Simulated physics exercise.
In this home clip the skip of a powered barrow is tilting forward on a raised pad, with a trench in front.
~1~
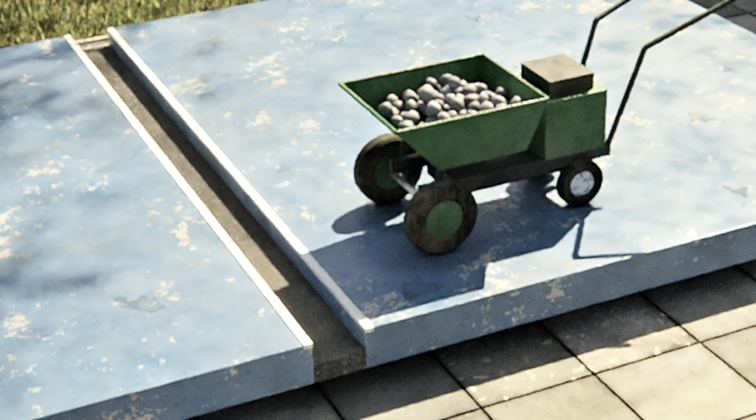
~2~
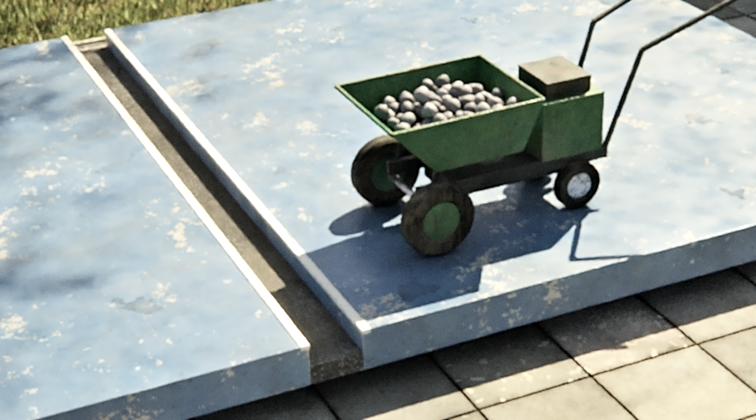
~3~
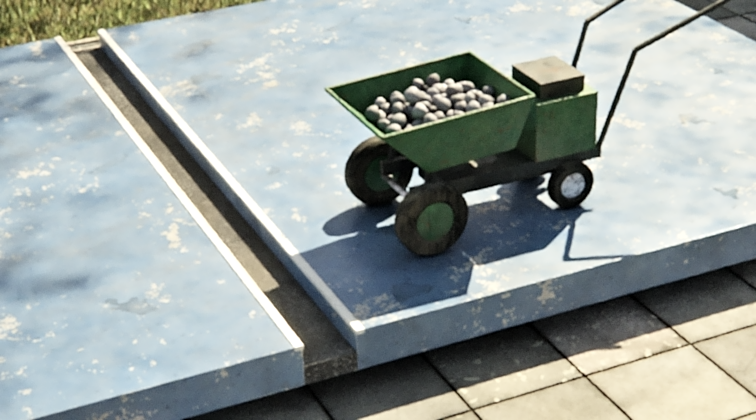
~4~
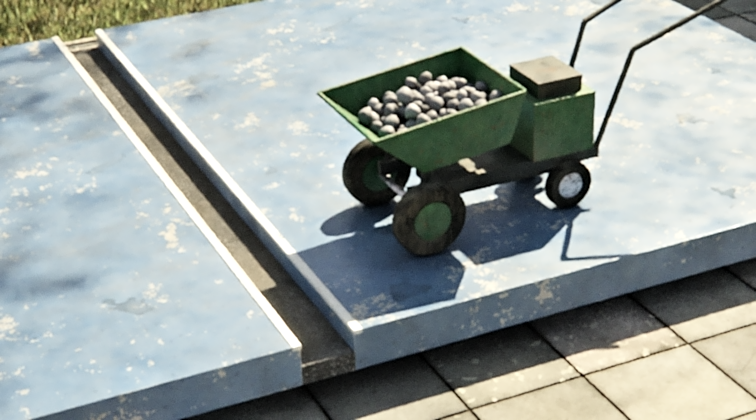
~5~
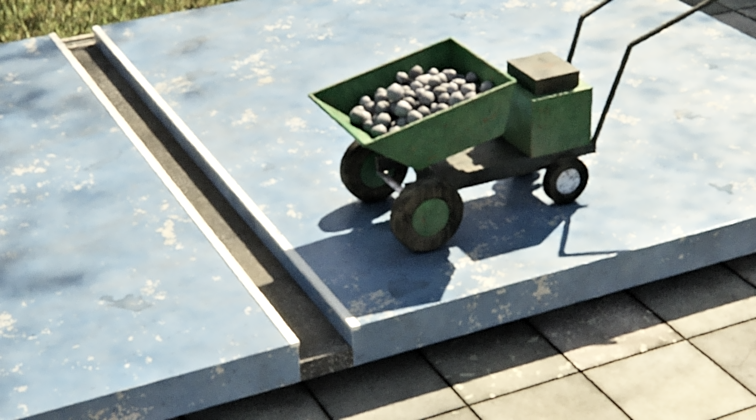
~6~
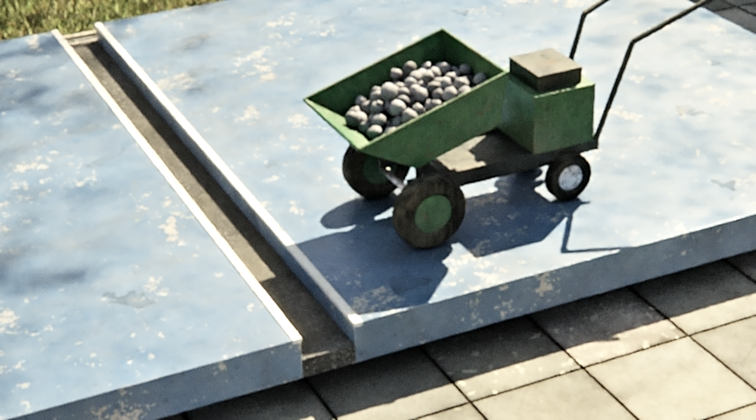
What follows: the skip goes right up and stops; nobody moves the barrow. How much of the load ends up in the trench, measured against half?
Above half.
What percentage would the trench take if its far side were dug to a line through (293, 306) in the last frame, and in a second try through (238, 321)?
The first gives 50 %, the second 80 %.
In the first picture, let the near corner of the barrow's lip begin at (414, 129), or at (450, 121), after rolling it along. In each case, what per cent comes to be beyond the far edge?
Result: Try 1 = 0 %, try 2 = 0 %.
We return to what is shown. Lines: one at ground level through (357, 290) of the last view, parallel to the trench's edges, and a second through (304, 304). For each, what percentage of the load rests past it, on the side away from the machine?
Close to 80 per cent, then close to 40 per cent.
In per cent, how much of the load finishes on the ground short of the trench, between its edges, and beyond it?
Roughly short 10 per cent, between 70 per cent, beyond 10 per cent.
Soon after the last picture, skip tipped steeply; all in the skip.
A little later, skip tipped steeply; most in the skip; a stray few short of the trench; a small part in or heaped over the trench.
Later still, skip tipped right over; about a quarter in the skip; a small part short of the trench; about two thirds in or heaped over the trench; a small part beyond it.
At rest, skip tipped right over; about a quarter in the skip; a small part short of the trench; about two thirds in or heaped over the trench; a small part beyond it.
